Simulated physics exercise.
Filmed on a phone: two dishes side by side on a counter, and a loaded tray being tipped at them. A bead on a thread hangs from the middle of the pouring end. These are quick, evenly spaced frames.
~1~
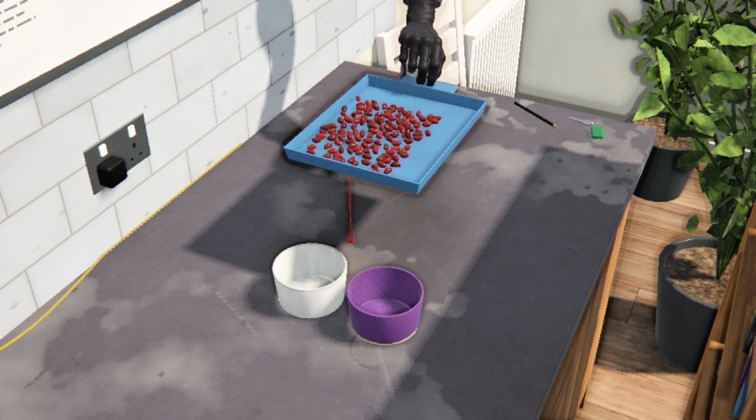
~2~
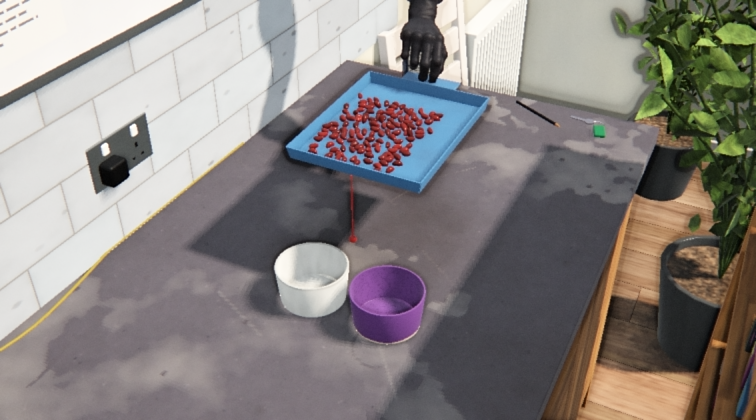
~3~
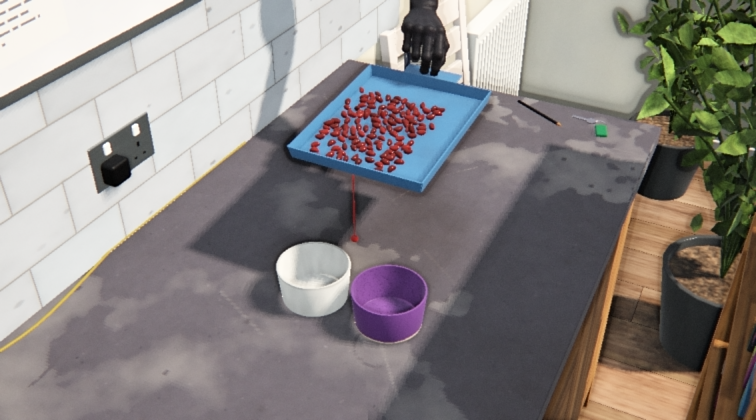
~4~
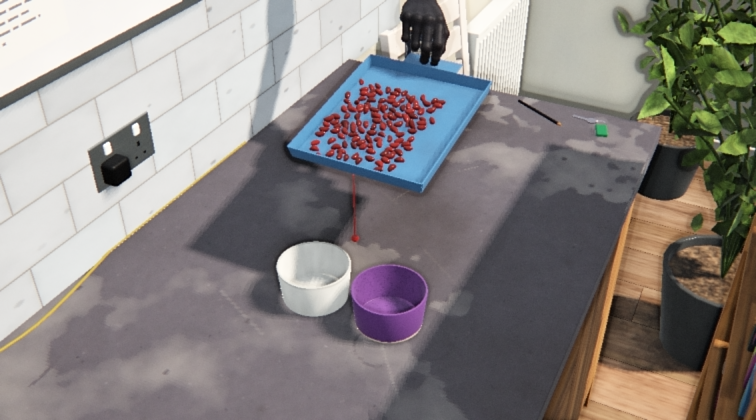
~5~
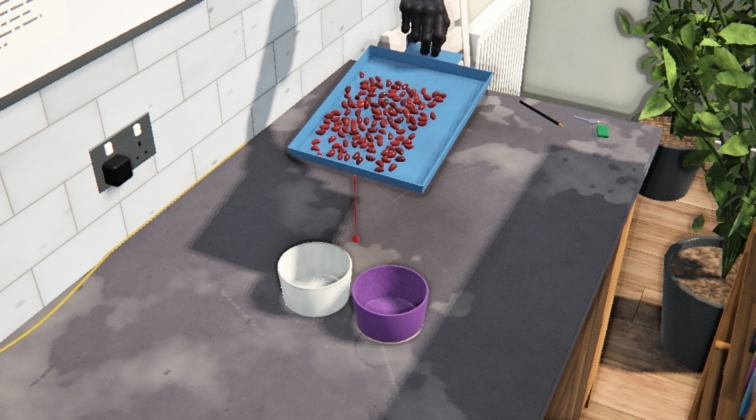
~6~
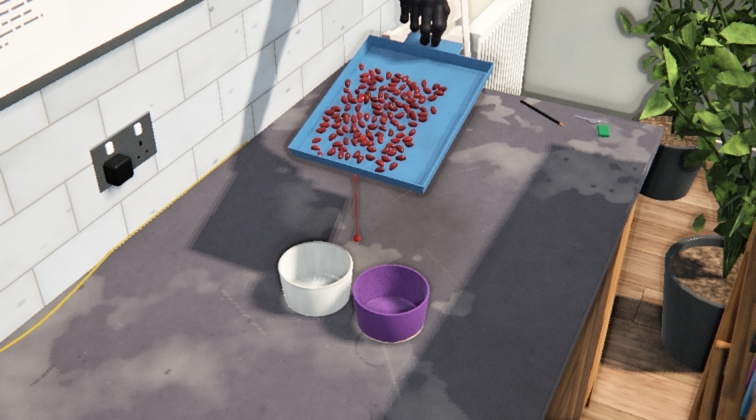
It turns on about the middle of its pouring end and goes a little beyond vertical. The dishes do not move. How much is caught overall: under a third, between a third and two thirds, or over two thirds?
They take over two thirds between them.
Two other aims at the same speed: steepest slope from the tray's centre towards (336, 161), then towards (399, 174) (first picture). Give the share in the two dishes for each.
In turn 50 and 30 in a hundred.
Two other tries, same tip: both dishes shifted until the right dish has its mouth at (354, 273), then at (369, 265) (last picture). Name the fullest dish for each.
One: The dish on the right. Two: Right.
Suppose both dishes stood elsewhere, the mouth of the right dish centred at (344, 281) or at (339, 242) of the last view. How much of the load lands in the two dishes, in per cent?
The first gives 70 %, the second 10 %.
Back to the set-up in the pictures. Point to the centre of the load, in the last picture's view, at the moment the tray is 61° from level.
At about (357, 142).
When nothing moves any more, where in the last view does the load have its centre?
Close to (333, 300).
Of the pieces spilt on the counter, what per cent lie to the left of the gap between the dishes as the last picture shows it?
Near 80 %.
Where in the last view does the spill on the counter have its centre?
At about (325, 320).
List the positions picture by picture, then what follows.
In the first frame, corners of the pouring end at (288, 147) and (417, 182), level; middle of the load at (373, 131), kidney beans; left dish at (292, 300); right dish at (368, 327); bead on its thread at (351, 240).
In the second frame, corners of the pouring end at (290, 146) and (419, 181), level; middle of the load at (375, 129).
In the third frame, corners of the pouring end at (291, 146) and (421, 181), tipped barely, level across its low end; middle of the load at (377, 126).
In the fourth frame, corners of the pouring end at (291, 145) and (421, 182), tipped a little, level across its low end; middle of the load at (377, 121).
In the fifth frame, corners of the pouring end at (292, 146) and (421, 183), tipped a little, level across its low end; middle of the load at (377, 117).
In the sixth frame, corners of the pouring end at (292, 146) and (422, 184), tipped clearly, level across its low end; middle of the load at (377, 113); left dish at (298, 298); right dish at (374, 325).
Soon, tray tipped steeply; all on the tray.
A while on, tray tipped right over; nearly all on the tray; a stray few in the right dish; a stray few in the left dish; a stray few outside both; a stray few in the air.
Towards the end, tray tipped past a quarter turn; about a third in the right dish; about half in the left dish; a small part outside both.
Finally, tray tipped past a quarter turn; about a third in the right dish; about half in the left dish; a small part outside both.
